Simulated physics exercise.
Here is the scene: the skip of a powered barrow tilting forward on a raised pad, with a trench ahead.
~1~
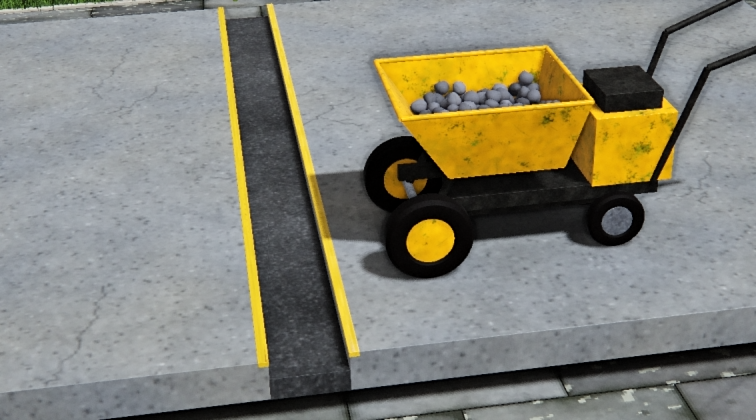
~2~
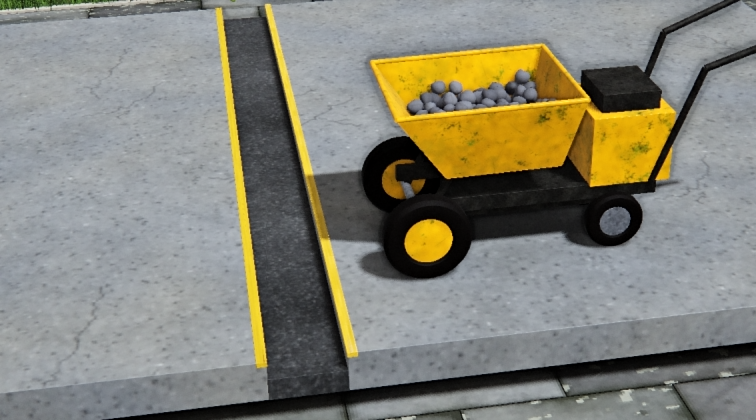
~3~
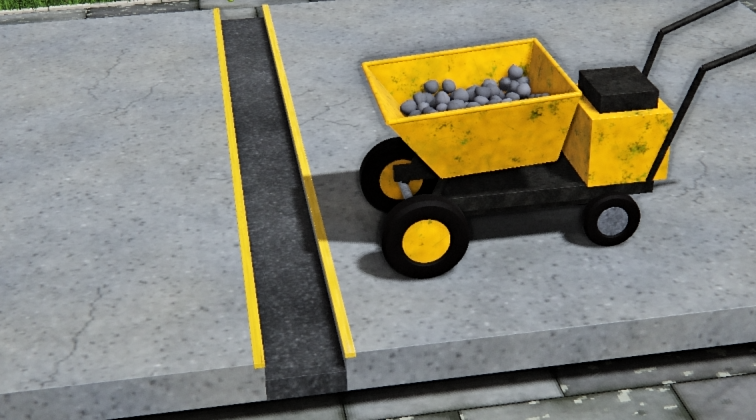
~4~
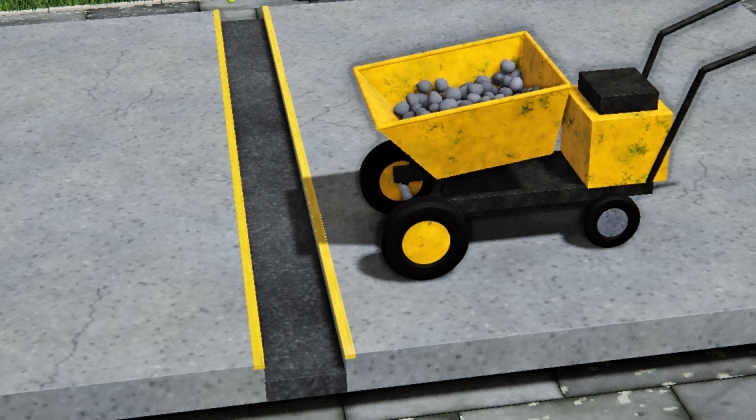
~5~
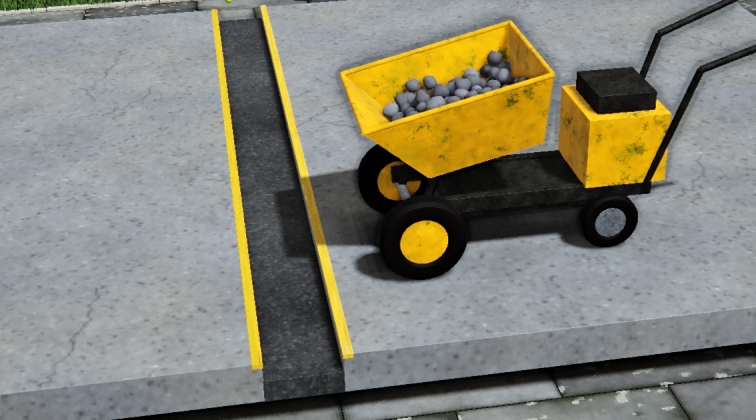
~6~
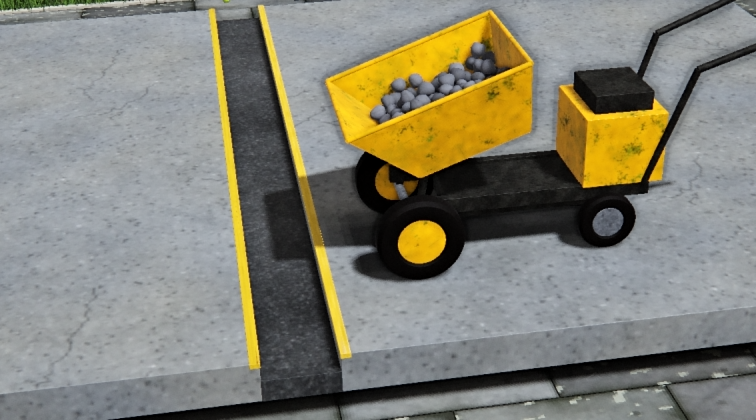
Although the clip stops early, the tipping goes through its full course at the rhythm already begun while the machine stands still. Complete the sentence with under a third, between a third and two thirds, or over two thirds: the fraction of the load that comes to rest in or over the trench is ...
It is between a third and two thirds.
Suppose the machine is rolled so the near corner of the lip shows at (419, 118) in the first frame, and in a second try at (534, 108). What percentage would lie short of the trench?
That comes to some 0 in a hundred for the first try and some 60 in a hundred for the second.
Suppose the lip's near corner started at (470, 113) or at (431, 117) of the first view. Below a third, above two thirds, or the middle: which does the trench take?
Lab note - position 1: Over two thirds; position 2: Over two thirds.
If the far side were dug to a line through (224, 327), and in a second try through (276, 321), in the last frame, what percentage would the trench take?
About 80 and 20 per cent.
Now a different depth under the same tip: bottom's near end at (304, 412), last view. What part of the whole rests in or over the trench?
It would be close to 50 percent.
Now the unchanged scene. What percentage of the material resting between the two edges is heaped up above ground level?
My estimate would be close to 20 per cent.
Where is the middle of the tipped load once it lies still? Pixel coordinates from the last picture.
Near pixel (232, 254).
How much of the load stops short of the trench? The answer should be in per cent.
I'd put it at around 0 percent.
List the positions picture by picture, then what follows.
Lip of the skip (401, 119), level; top of the load (485, 113), round cobbles; first edge of the trench (345, 313); far edge (258, 322), the trench over half as wide as the skip, and shallow for its width, in the first frame.
Lip of the skip (397, 120), level; top of the load (481, 112), in the second frame.
Lip of the skip (388, 123), tipped barely; top of the load (498, 106), in the third frame.
Lip of the skip (379, 128), tipped a little; top of the load (490, 103), in the fourth frame.
Lip of the skip (364, 133), tipped a little; top of the load (495, 94), in the fifth frame.
Lip of the skip (348, 141), tipped clearly; top of the load (479, 87); first edge of the trench (336, 314); far edge (250, 324), in the sixth frame.
Just after the last frame, skip tipped steeply; every one in the skip.
A moment on, skip tipped right over; the larger part in the skip; about a tenth in or heaped over the trench; about a tenth beyond it; just a few falling.
Further on, skip tipped right over; about a tenth in the skip; roughly a third in or heaped over the trench; roughly half beyond it.
When it is over, skip tipped right over; roughly half in or heaped over the trench; roughly half beyond it.
